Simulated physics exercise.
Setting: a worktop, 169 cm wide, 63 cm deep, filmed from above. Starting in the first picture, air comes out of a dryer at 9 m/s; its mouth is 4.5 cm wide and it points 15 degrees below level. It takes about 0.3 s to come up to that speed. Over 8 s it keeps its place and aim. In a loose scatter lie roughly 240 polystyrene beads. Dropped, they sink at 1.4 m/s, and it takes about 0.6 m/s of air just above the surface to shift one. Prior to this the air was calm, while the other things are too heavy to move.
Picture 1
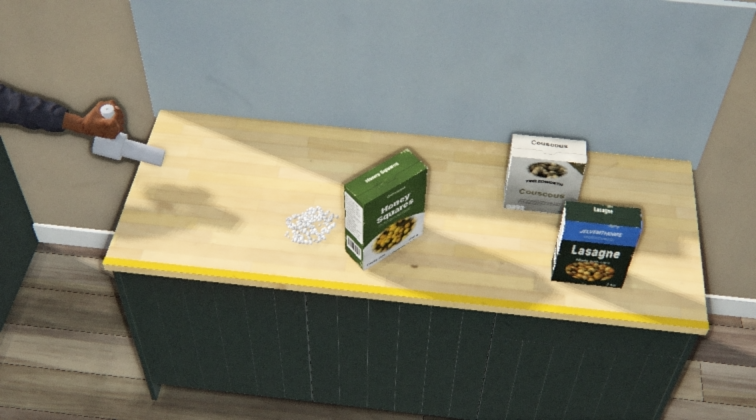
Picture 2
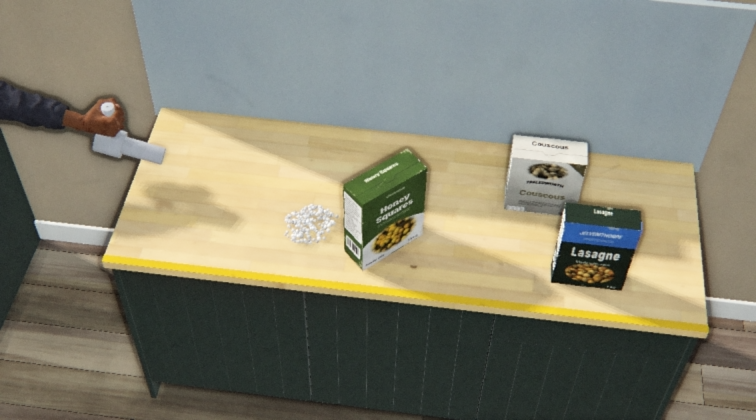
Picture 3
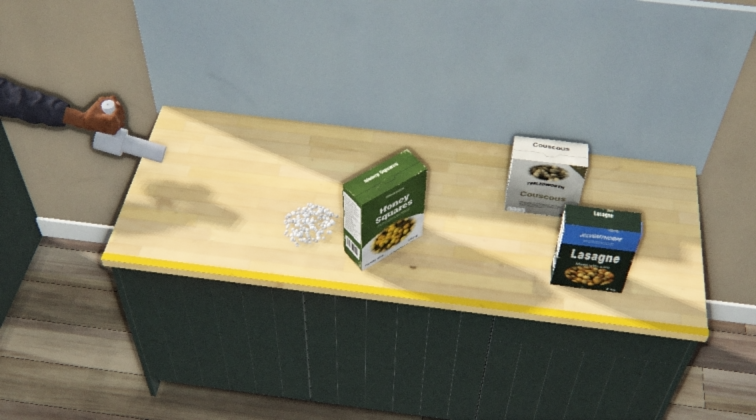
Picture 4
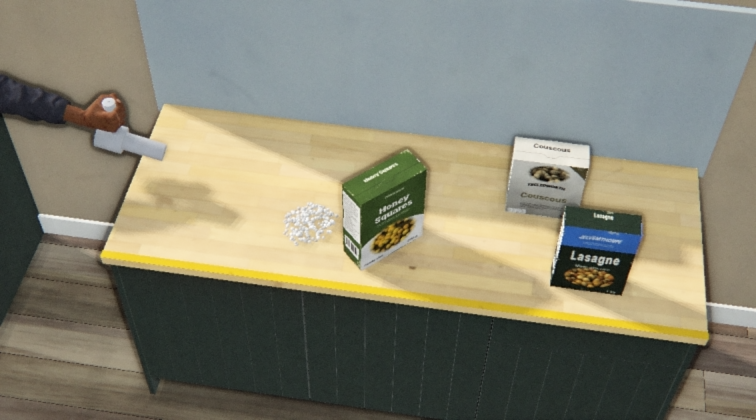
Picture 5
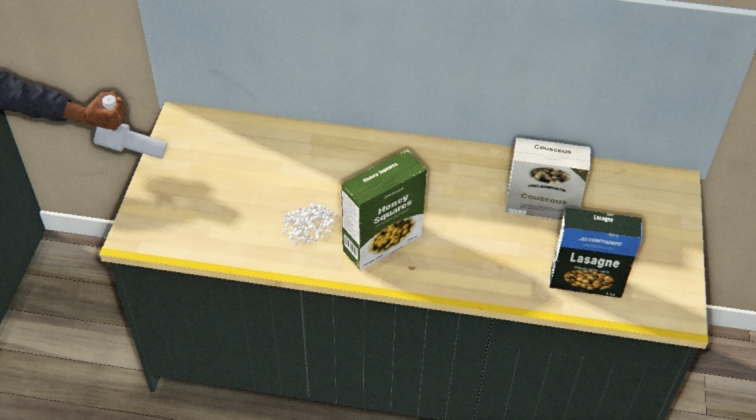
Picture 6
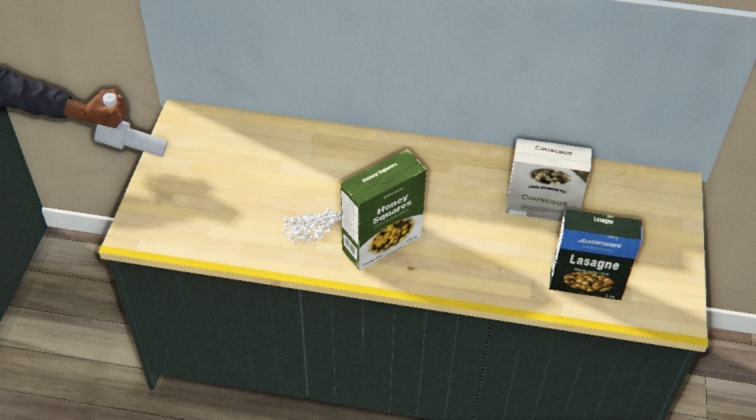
On a wooden counter with a yellow edge, a hand at the left holds a grey dryer toward a patch of small white beads beside three cartons; the beads lie still, then some shift right, behind the green carton.
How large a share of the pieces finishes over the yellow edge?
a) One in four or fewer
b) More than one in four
More than one in four (b).
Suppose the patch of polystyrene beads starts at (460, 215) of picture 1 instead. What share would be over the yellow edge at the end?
In that case I'd expect around 0 percent.
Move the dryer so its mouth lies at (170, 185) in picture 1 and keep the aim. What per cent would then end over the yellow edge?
About 30 %.
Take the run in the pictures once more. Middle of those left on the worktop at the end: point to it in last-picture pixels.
Centre: Approx. (360, 237) px, last frame.
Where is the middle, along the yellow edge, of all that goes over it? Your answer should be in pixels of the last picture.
I'd put my finger close to (343, 290).
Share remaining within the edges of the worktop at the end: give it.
About 20 percent of them remain.
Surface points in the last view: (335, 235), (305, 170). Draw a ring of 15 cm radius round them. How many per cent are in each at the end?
I would say around 10 % and 0 % respectively.
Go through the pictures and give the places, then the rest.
In the first frame, the middle of the polystyrene beads is near (309, 225), none has stirred yet and the mouth of the dryer is at (163, 159).
In the second frame, the middle of the polystyrene beads is near (308, 222), none has stirred yet and the yellow edge is centred on (399, 297).
In the third frame, the middle of the polystyrene beads is near (308, 223), none has stirred yet, the top of a carton is at (385, 176) and the top of a carton is at (551, 151).
In the fourth frame, the middle of the polystyrene beads is near (308, 223) and none has stirred yet.
In the fifth frame, the middle of the polystyrene beads is near (307, 222) and none has stirred yet.
In the sixth frame, the middle of the polystyrene beads is near (314, 223), the farthest in sight from the dryer is at (340, 219) and about 30 % have left their places.
Then, 1.2 s after the last picture, 37 % are over the yellow edge; the middle of those still in play is near (372, 224); 39 % have settled or left.
Then, 2.2 s after the last picture, 39 % are over the yellow edge; the middle of those still in play is near (360, 231); 60 % have settled or left.
Then, 4.1 s after the last picture, 40 % are over the yellow edge; the middle of those still in play is near (360, 231); 70 % have settled or left.
Then, 7.7 s after the last picture, at the end, 40 % are over the yellow edge; the middle of those still in play is near (360, 237).
